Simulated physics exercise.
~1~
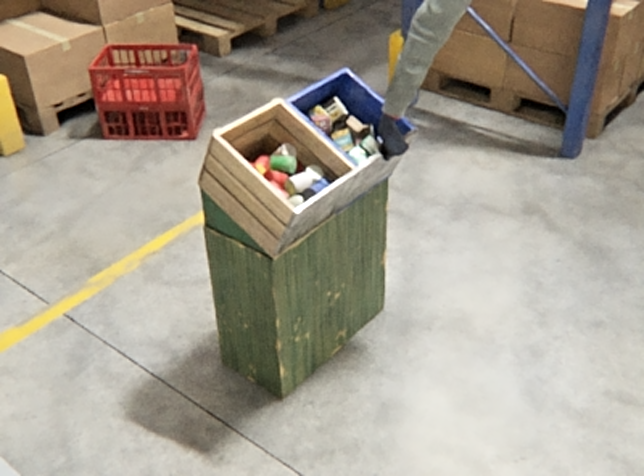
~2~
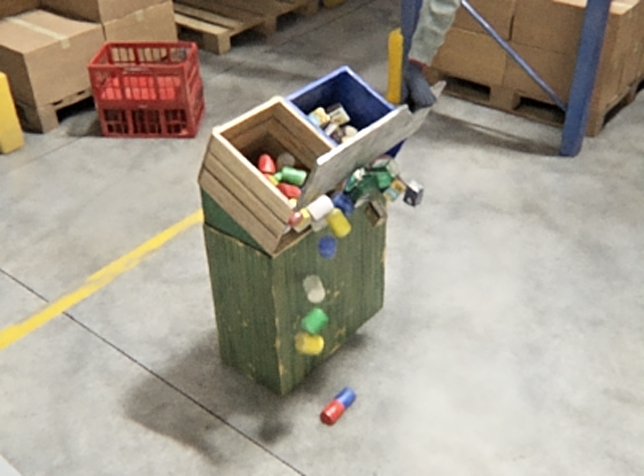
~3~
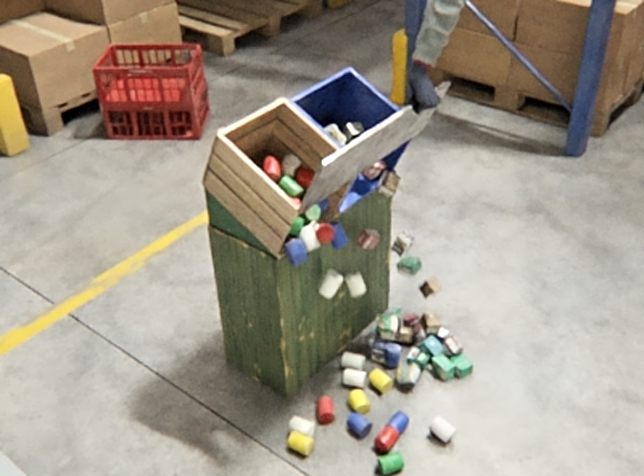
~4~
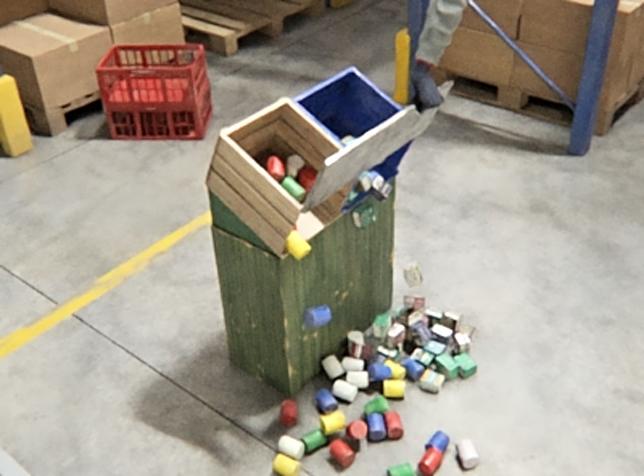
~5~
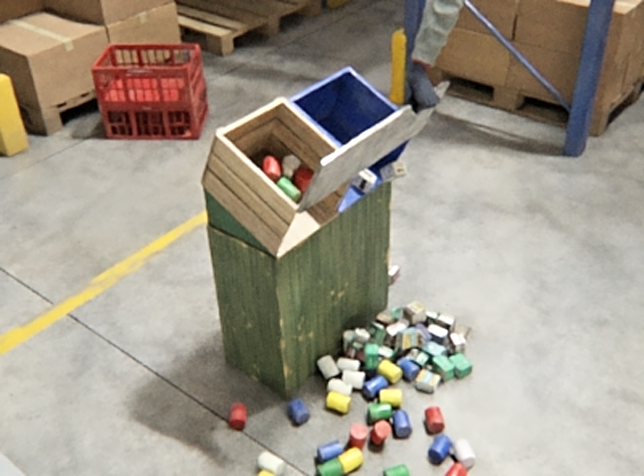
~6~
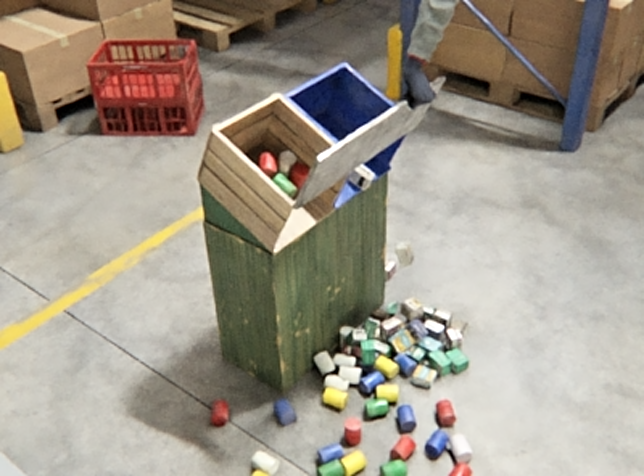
A green wooden stand topped by two tilted open bins, one wooden on the left and one blue on the right, stands on a grey warehouse floor, seen from above. Behind are a red crate, stacked cardboard boxes and a blue rack post, with a yellow line at left. A gloved hand lifts the gate across the bins' lower edge, and small cartons and colourful jars tumble down the front. They scatter and pile up on the floor. The flow thins and stops, leaving a few pieces in the bins while the hand still holds the gate.
